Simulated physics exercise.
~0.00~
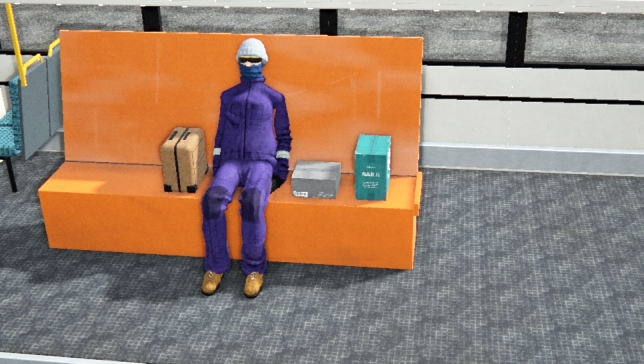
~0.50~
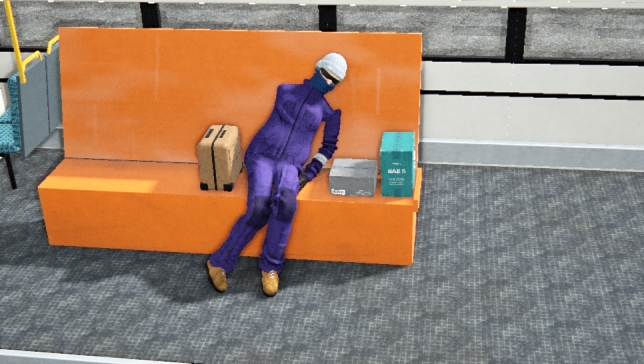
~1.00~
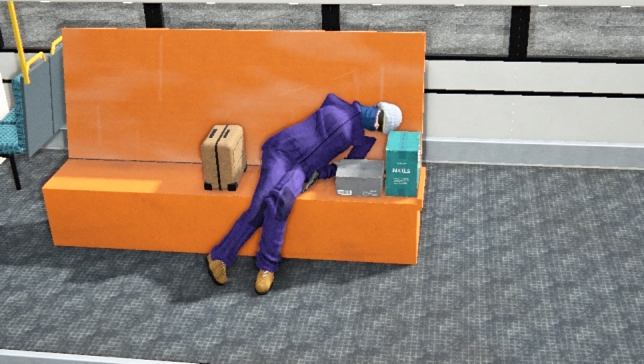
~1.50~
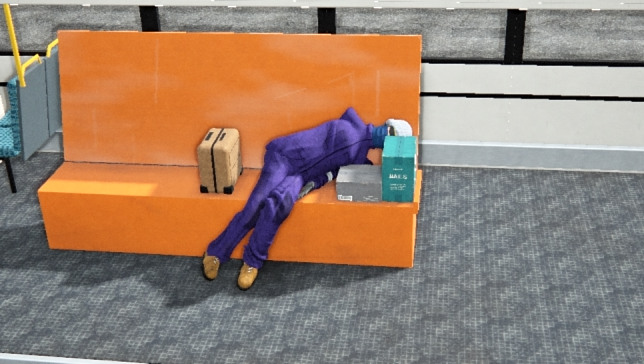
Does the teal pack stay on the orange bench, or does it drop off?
The teal pack stays on the bench, still upright near its right end beside the slumped passenger.
The seated passenger in purple slumps right across the orange bench, ending bent over the boxes.
